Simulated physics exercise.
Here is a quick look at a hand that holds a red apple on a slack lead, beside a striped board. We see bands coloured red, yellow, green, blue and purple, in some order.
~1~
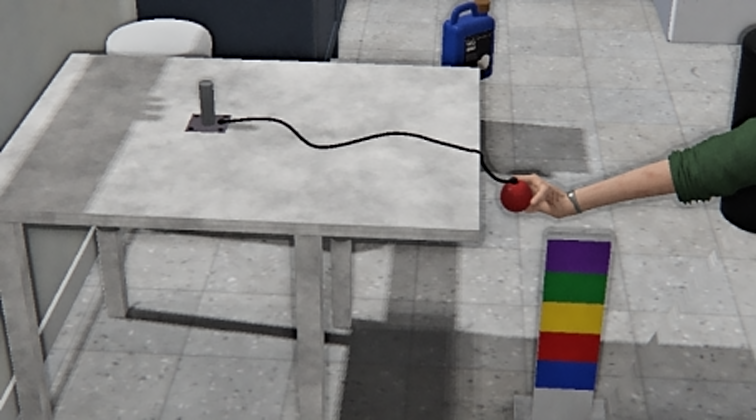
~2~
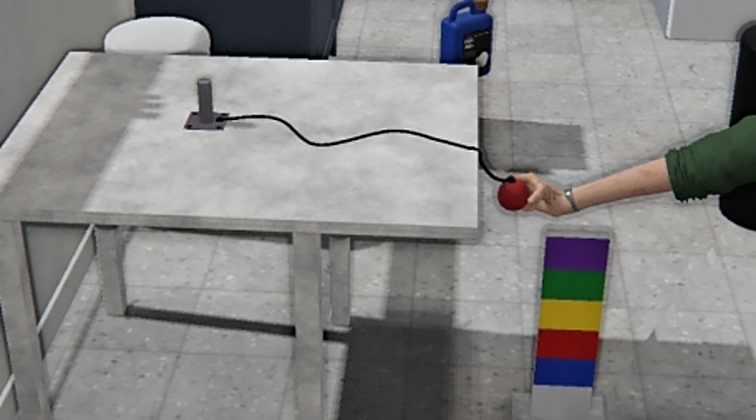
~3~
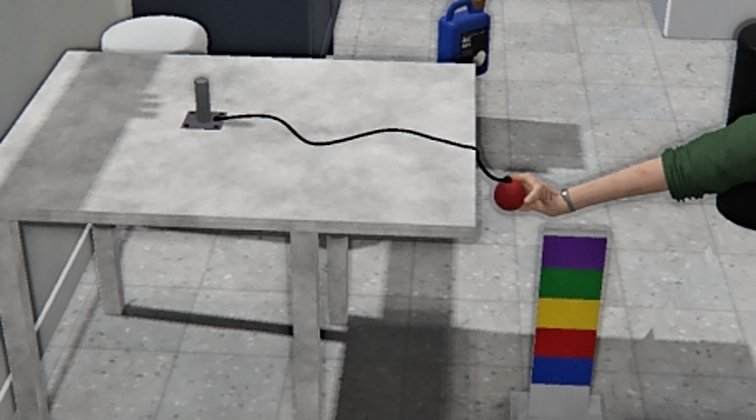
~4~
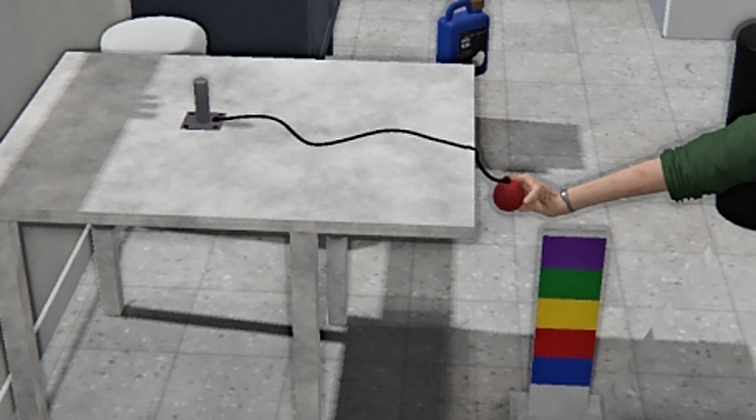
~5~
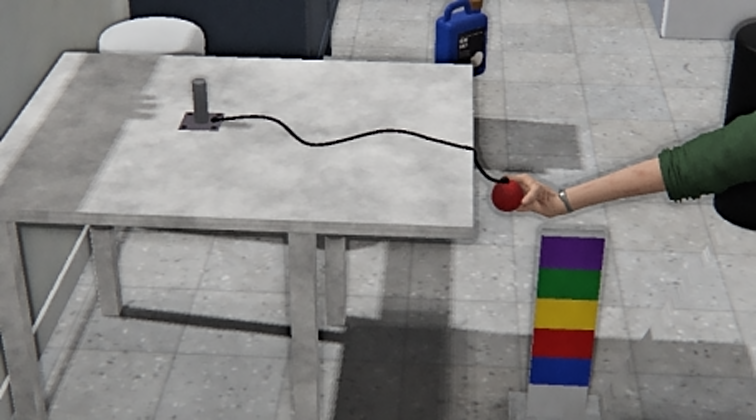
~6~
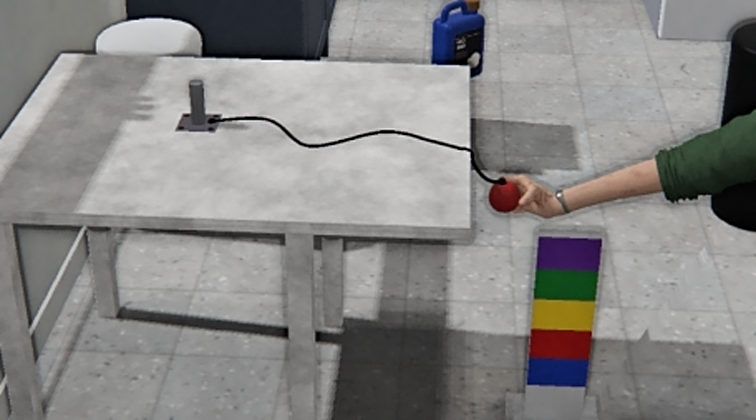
The clip opens on a hand reaching in from the right, holding a small red ball-like object on a slack black cord fixed to a post on a grey table, above a colour-striped board. The hand keeps its grip and barely moves, while the whole scene drifts very slightly left in view.
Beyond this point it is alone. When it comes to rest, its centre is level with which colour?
The purple one.
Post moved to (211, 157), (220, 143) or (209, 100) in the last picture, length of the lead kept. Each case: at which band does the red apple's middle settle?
Result 1: Green. Result 2: Green. Result 3: Purple.
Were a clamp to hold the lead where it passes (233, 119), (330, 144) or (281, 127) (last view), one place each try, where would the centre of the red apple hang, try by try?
The three spots are (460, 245), (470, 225) and (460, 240), in that order.
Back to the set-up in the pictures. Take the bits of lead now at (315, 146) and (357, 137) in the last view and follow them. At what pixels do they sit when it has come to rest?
They end up at (345, 136) and (390, 140).
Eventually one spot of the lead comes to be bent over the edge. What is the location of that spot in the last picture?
Spot: Approx. (430, 141).
Soon after, apple near (437, 239); level with purple.
After that, apple near (458, 249); level with purple.
In the end, apple near (460, 249); level with purple. The purple one.
